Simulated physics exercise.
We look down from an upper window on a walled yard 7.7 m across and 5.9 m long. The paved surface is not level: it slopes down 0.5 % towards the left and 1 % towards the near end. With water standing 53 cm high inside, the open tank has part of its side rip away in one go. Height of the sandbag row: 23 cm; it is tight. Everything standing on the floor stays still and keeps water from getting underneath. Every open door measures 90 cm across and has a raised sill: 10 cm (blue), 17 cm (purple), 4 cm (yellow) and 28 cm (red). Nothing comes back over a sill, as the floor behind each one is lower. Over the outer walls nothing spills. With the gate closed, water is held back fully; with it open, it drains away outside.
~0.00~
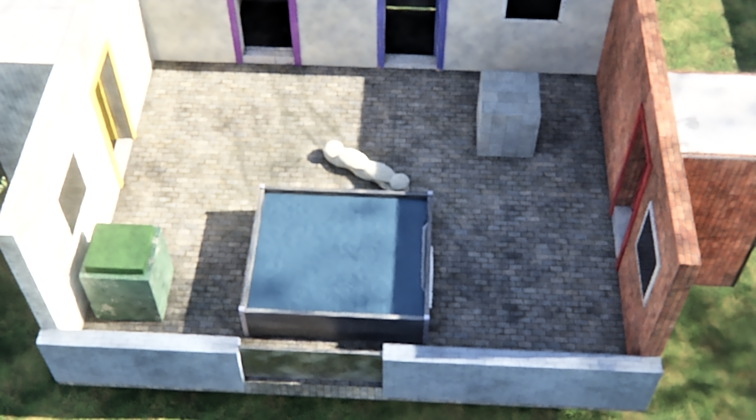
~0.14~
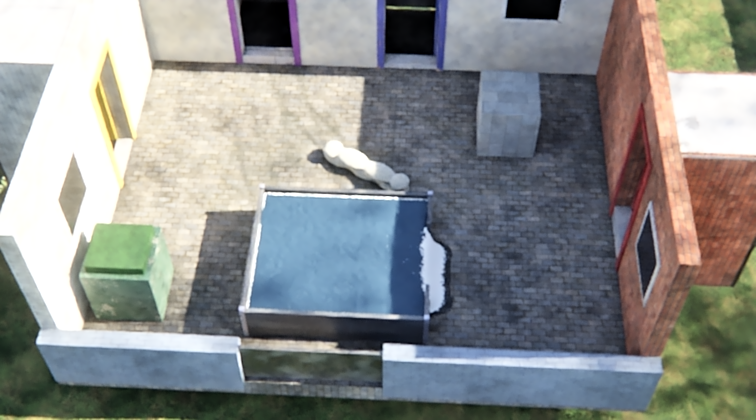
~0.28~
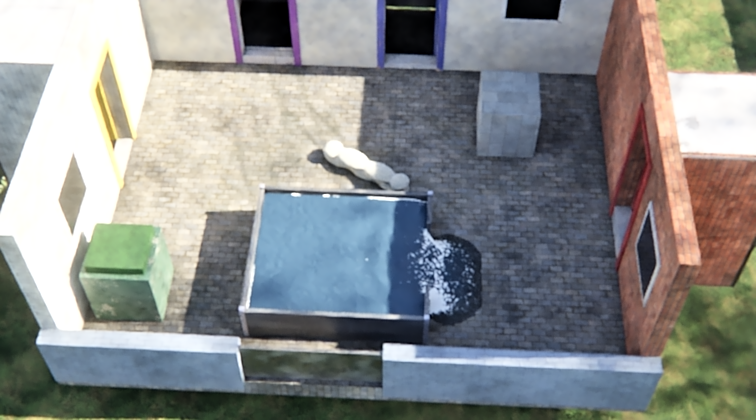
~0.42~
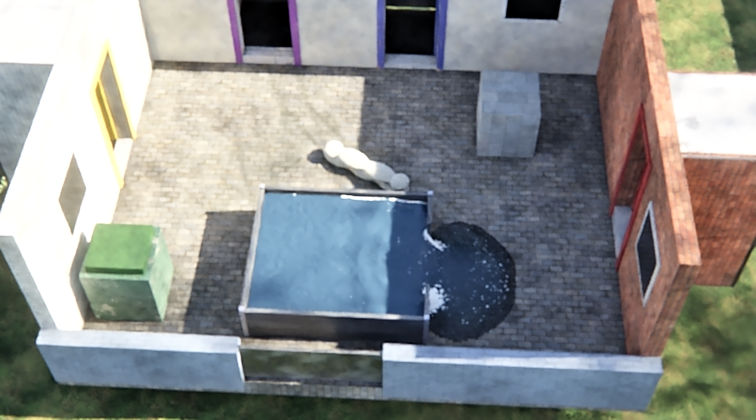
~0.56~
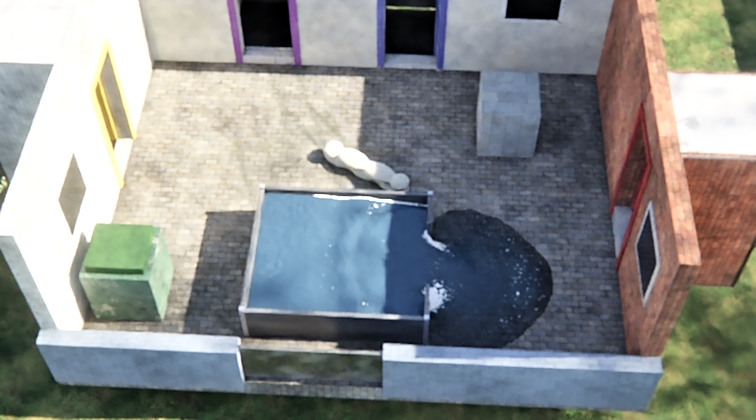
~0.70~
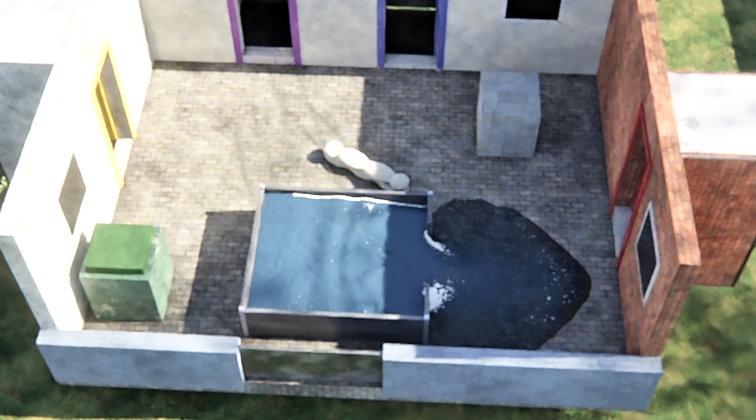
Walled paved yard seen from above, water bursting from the right side of an open tank and spreading rightward across the paving.
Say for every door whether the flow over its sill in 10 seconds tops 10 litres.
My prediction: At the blue door the limit will not be outstripped; at the purple door the limit will not be outstripped; at the yellow door the limit will not be outstripped; at the red door the limit will not be outstripped.
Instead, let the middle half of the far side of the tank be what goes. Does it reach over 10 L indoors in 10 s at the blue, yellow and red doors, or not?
In that case, blue door: Less than that, yellow door: More than that, red door: Less than that.
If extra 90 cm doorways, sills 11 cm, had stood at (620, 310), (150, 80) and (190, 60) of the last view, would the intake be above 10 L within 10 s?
First doorway gets there, second falls short, third falls short.
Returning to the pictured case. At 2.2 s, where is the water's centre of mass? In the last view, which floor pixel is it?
Balance point at about (416, 279).
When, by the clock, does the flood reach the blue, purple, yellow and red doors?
Blue: 4.5 s; purple: 6.5 s; yellow: 9.0 s; red: 1.1 s.
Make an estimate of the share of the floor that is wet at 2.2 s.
Roughly 25 % of the floor is wet.
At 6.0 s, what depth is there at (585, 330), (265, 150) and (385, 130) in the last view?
Depths: About 14, 0 and 3 centimetres.
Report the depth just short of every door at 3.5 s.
You'd get blue at 0 cm, purple at 0 cm, yellow at 0 cm, and red at 19 cm.
After 1.4 s water covers 20 % of the floor and is deepest (28 cm) near (441, 276); blue door not reached, purple door not reached, yellow door not reached, red door 21 cm at the sill, 0 L in.
After 2.2 s water covers 25 % of the floor and is deepest (32 cm) near (620, 337); blue door not reached, purple door not reached, yellow door not reached, red door 22 cm at the sill, 0 L in.
After 3.5 s water covers 30 % of the floor and is deepest (23 cm) near (585, 381); blue door not reached, purple door not reached, yellow door not reached, red door 19 cm at the sill, 0 L in.
After 6.0 s water covers 60 % of the floor and is deepest (18 cm) near (611, 382); blue door 3 cm at the sill, 0 L in, purple door not reached, yellow door not reached, red door 16 cm at the sill, 0 L in.
After 10.0 s water covers 90 % of the floor and is deepest (14 cm) near (75, 358); blue door 3 cm at the sill, 0 L in, purple door 2 cm at the sill, 0 L in, yellow door 8 cm at the sill, 3 L in, red door 11 cm at the sill, 0 L in.
